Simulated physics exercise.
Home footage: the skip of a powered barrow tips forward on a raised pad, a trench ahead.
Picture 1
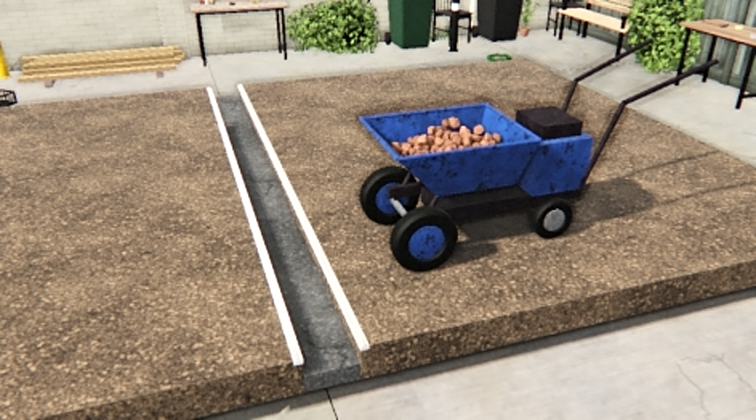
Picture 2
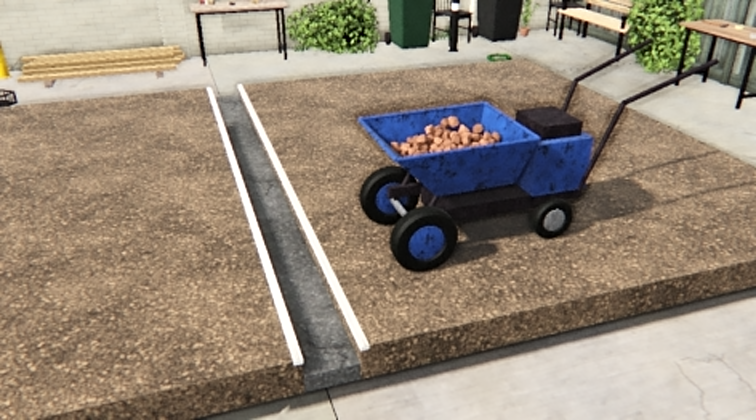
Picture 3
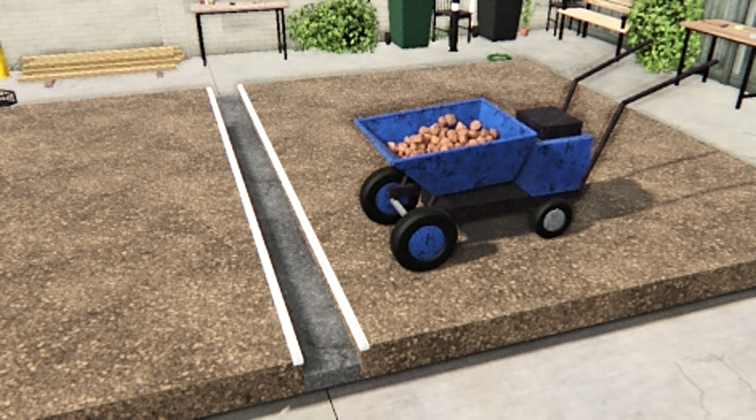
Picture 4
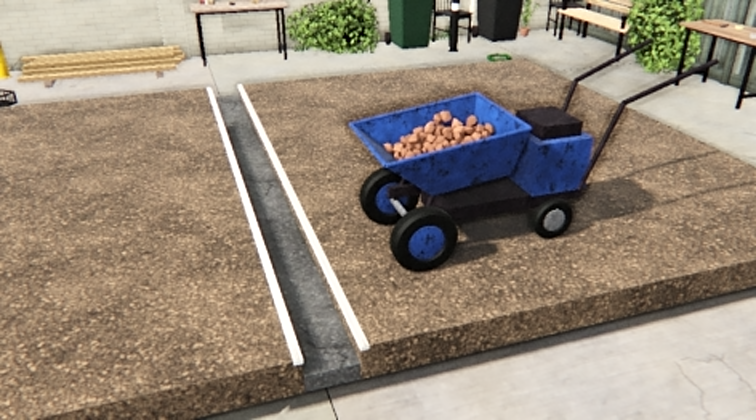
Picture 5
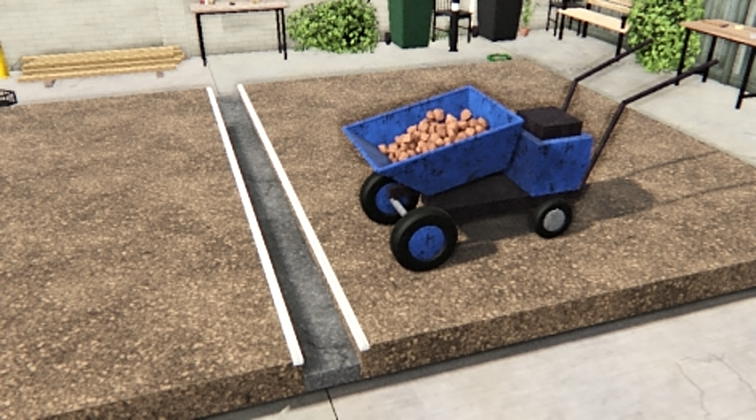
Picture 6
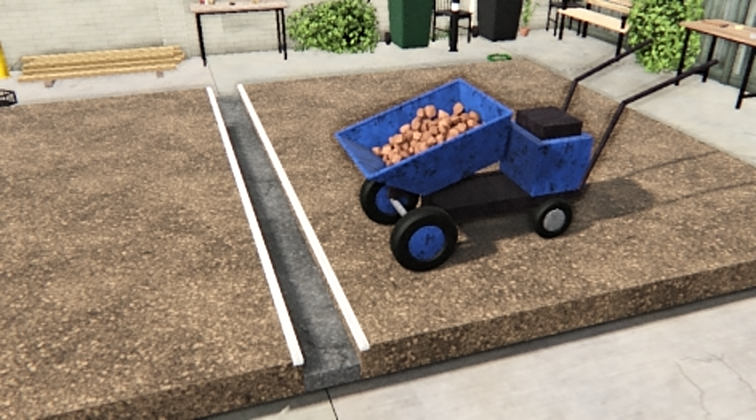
The blue skip of a barrow loaded with rubble slowly tips forward to the left.
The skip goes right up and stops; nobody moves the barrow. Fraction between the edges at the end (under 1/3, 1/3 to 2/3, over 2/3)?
I'd say better than two thirds of it lands in the trench.
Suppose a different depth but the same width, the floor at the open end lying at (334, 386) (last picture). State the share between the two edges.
The share comes to around 100 percent.
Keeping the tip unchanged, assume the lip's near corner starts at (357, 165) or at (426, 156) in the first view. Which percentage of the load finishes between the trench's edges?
The first stop gives 30 per cent; the second gives 70 per cent.
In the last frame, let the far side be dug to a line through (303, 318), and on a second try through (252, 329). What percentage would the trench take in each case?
About 60 and 100 per cent.
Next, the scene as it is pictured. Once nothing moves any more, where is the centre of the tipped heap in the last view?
The centre ends up roughly at (294, 266).
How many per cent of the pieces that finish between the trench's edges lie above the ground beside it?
Around 35 in a hundred.
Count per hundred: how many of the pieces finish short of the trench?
My estimate is close to 0 in a hundred.
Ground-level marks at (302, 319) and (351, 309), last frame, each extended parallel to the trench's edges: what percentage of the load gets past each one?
Close to 30 and 100 per cent respectively.
Soon after the last picture, skip tipped steeply; all in the skip.
A little later, skip tipped steeply; most in the skip; a small part in or heaped over the trench.
Later still, skip tipped right over; a small part in the skip; most in or heaped over the trench; a small part beyond it.
At rest, skip tipped right over; a stray few in the skip; a stray few short of the trench; most in or heaped over the trench; a small part beyond it.
